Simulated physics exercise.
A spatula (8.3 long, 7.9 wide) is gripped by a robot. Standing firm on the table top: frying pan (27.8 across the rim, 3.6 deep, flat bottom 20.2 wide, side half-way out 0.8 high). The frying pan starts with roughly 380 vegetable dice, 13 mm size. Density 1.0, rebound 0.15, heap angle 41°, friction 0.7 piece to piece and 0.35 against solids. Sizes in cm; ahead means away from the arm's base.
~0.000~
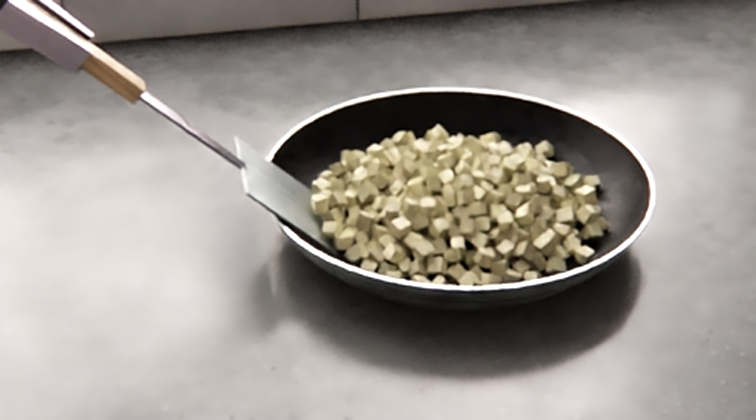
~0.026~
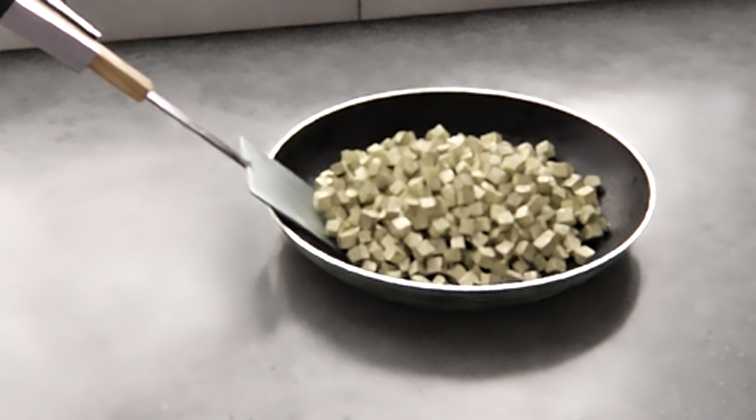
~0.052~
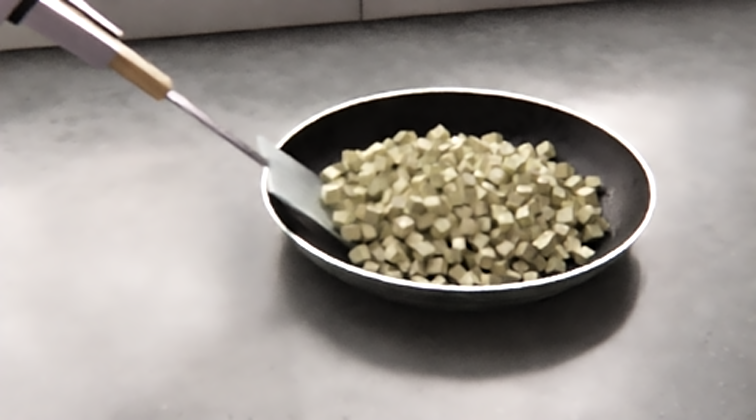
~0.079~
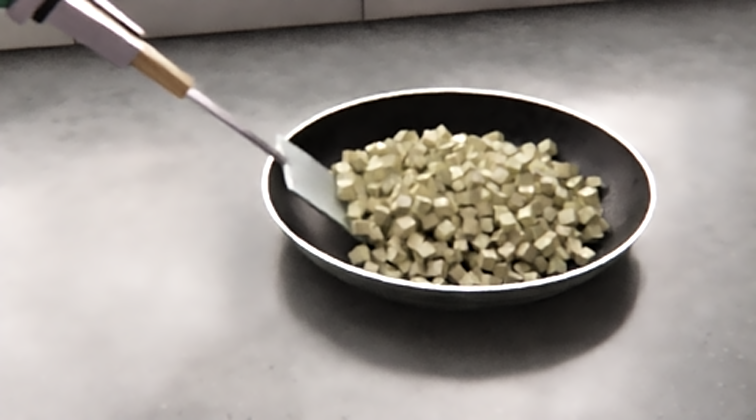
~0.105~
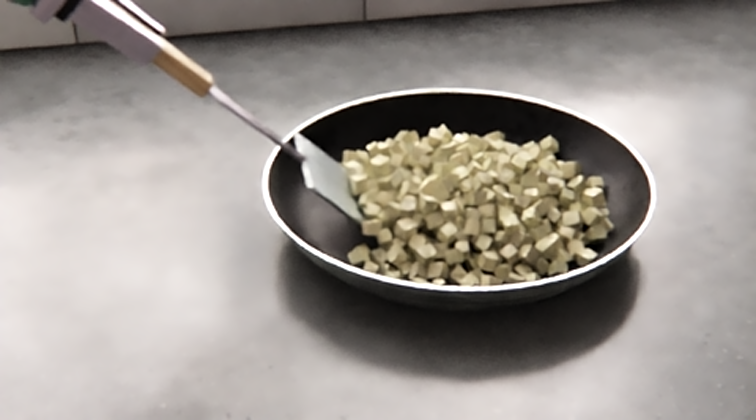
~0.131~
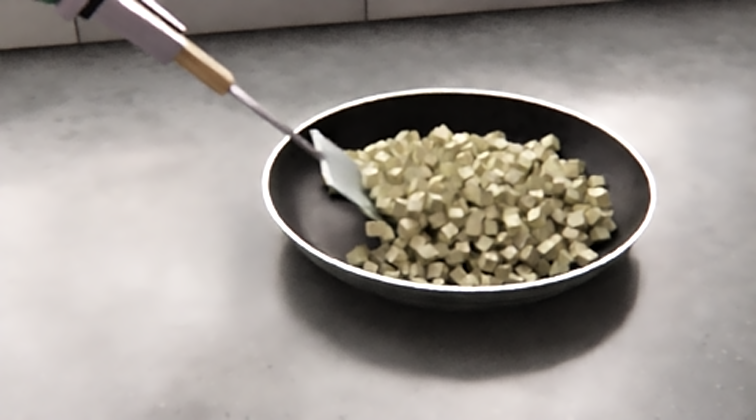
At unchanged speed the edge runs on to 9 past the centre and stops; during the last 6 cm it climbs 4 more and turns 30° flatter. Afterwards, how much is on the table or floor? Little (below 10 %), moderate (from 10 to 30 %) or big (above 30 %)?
On the table or floor the share is little, below 10 %.
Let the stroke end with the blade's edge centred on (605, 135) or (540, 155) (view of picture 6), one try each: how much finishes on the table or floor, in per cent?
Some 25 and 0 per cent.
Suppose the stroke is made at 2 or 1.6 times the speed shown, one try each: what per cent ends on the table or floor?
About 20 and 15 per cent.
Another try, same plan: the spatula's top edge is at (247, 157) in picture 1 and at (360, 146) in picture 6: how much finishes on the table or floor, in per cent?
About 10 per cent.
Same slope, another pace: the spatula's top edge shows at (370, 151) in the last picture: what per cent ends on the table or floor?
About 20 per cent.
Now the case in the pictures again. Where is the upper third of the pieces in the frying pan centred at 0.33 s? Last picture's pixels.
At about (534, 166).
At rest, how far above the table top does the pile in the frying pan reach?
Roughly 7.5 cm.
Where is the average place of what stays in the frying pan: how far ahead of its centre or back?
Some 5.0 cm ahead.
By 0.23 s, sloping 45°, highest piece 5 above the table; 383 in the frying pan.
By 0.33 s, sloping 32°, highest piece 7 above the table; 383 in the frying pan.
By 0.57 s, sloping 15°, highest piece 7 above the table; 369 in the frying pan, 14 on the table or floor.
By 1.62 s, sloping 15°, highest piece 7 above the table; 367 in the frying pan, 16 on the table or floor.
Final count, 367 in the frying pan, 16 on the table or floor. That is 4 % on the table or floor.
